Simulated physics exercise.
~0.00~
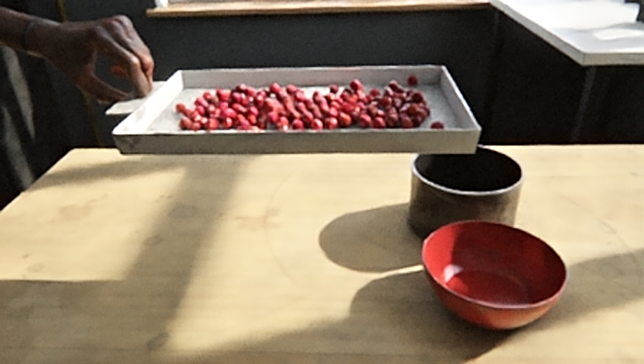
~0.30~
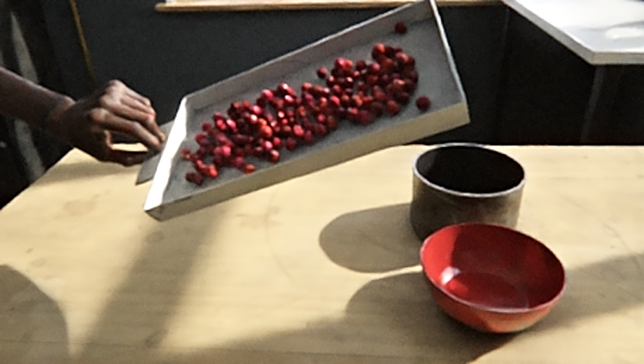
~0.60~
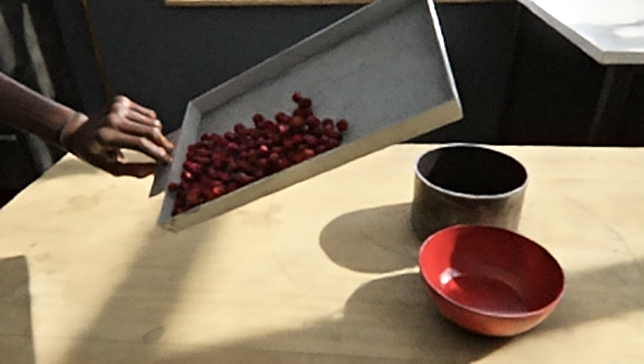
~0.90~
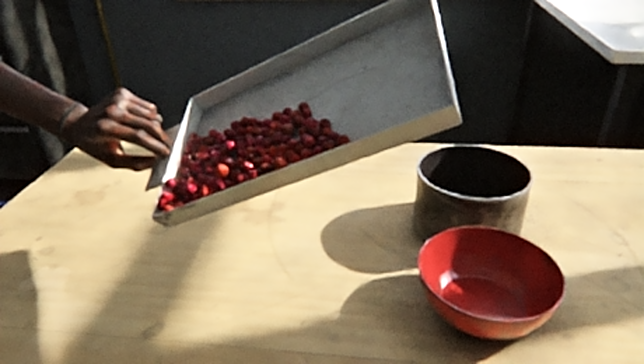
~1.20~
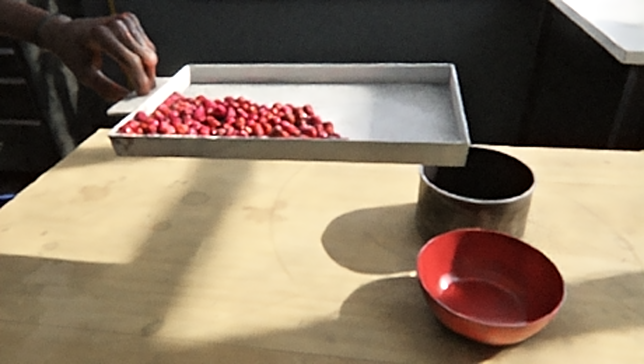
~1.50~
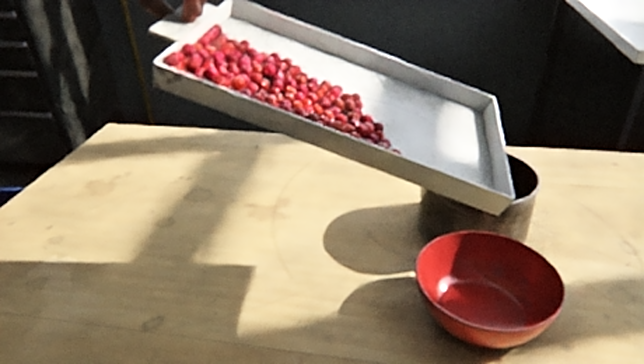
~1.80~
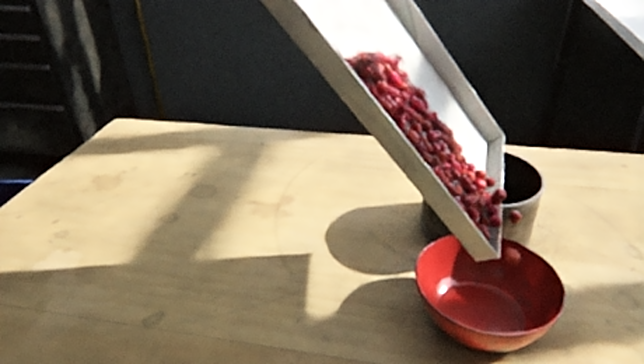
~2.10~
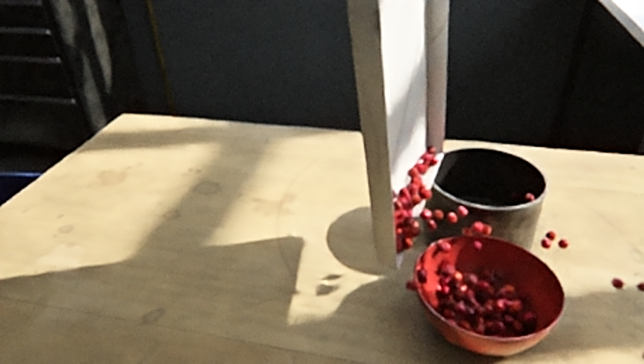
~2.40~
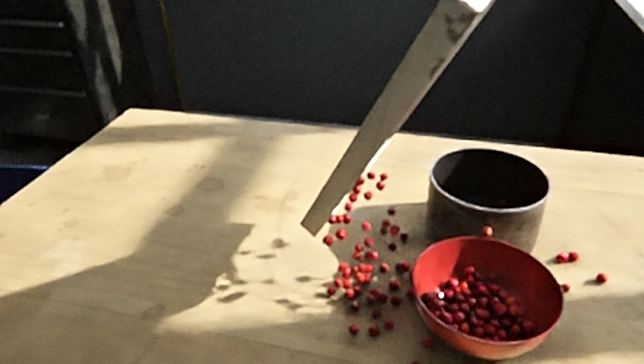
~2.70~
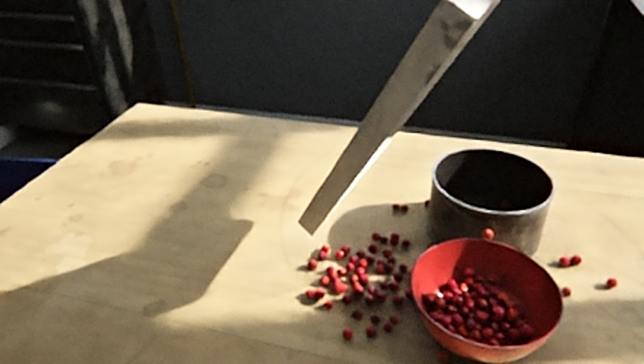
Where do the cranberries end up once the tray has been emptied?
Large shares of them end up in the red bowl and scattered outside on the table, while the black pot gets very few at most.
At the start, a hand holds a shallow grey tray of small red cranberries above a wooden table, where a red bowl and a black pot stand. The tray tips down to the left, and the cranberries slide together towards the hand, then it comes back level with them still bunched on that side. Next it moves right and tips steeply the other way, sending them sliding down and pouring over the low edge. It turns past upright and stays there, empty. Many cranberries lie in the red bowl, while many others are scattered on the table around it.
